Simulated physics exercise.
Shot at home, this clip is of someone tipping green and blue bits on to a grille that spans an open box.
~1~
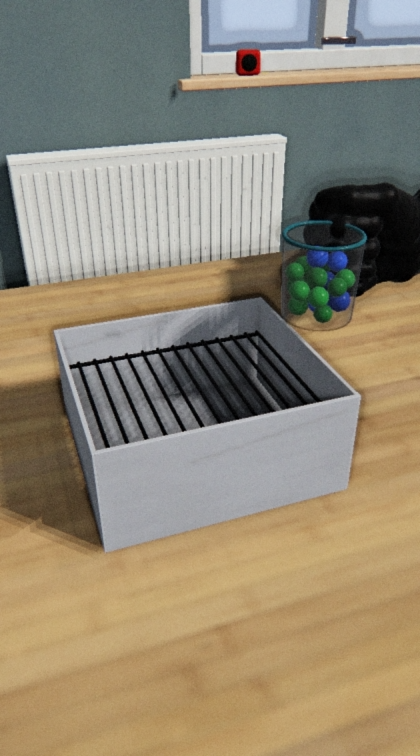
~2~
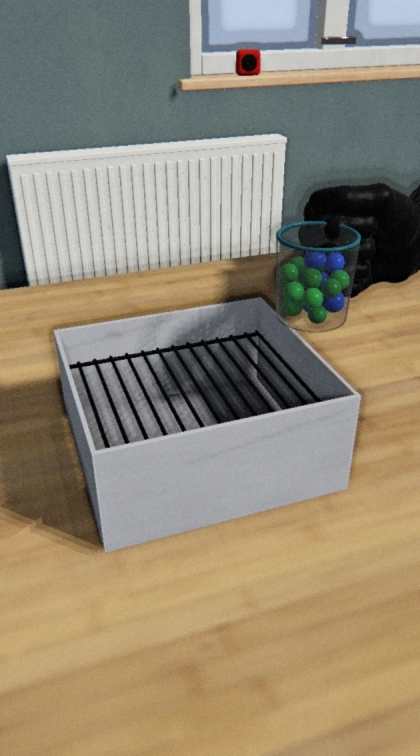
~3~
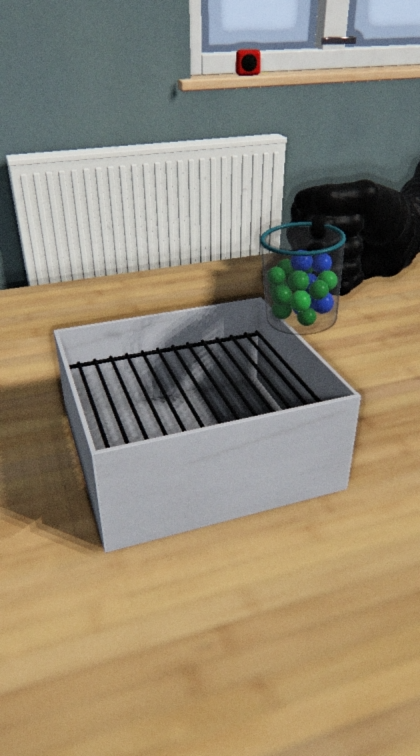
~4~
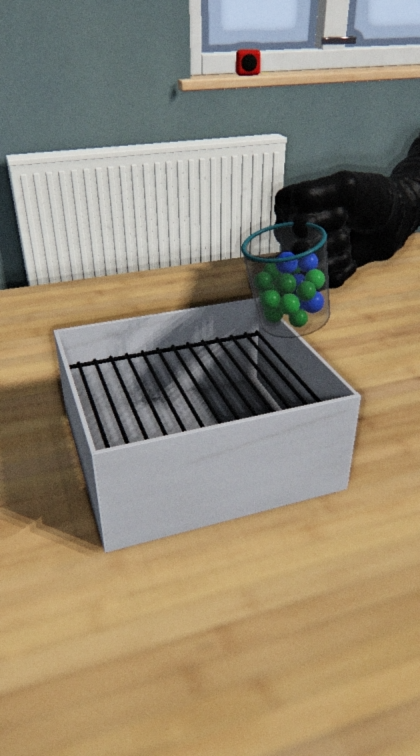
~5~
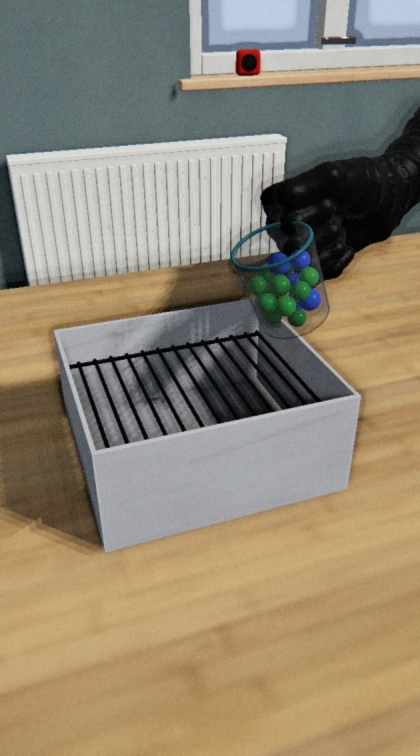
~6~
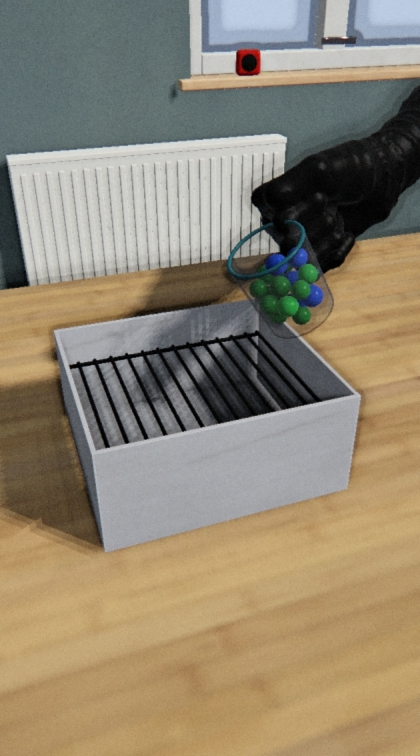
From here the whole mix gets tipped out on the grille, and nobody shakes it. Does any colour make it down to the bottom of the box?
Green ones - not at the bottom; blue ones - not at the bottom.
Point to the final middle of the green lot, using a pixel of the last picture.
Its centre ends up around (235, 393) in the last picture.
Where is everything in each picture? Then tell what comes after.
Cup (320, 276), upright; rack (115, 412), 14 wires across; green wooden balls (317, 278), wider than the gaps; blue round beads (326, 282), wider than the gaps, in the first picture.
Cup (314, 277), upright; blue ones (321, 283), in the second picture.
Cup (302, 279), tipped 4°; green ones (299, 281), in the third picture.
Cup (289, 281), tipped 12°; blue ones (298, 284), in the fourth picture.
Cup (283, 282), tipped 21°; green ones (280, 286), in the fifth picture.
Cup (283, 282), tipped 30°; rack (115, 412); green ones (280, 287); blue ones (294, 281), in the sixth picture.
Then, 0.39 s later than the last frame, green ones, every one in the cup; blue ones, every one in the cup.
Then, 0.80 s later than the last frame, green ones, every one in the cup; blue ones, every one in the cup.
Then, 1.29 s later than the last frame, green ones, every one on or over the wires; blue ones, every one on or over the wires.
When it is over, green ones, every one on the wires, not one under the rack; blue ones, every one on the wires, not one under the rack.
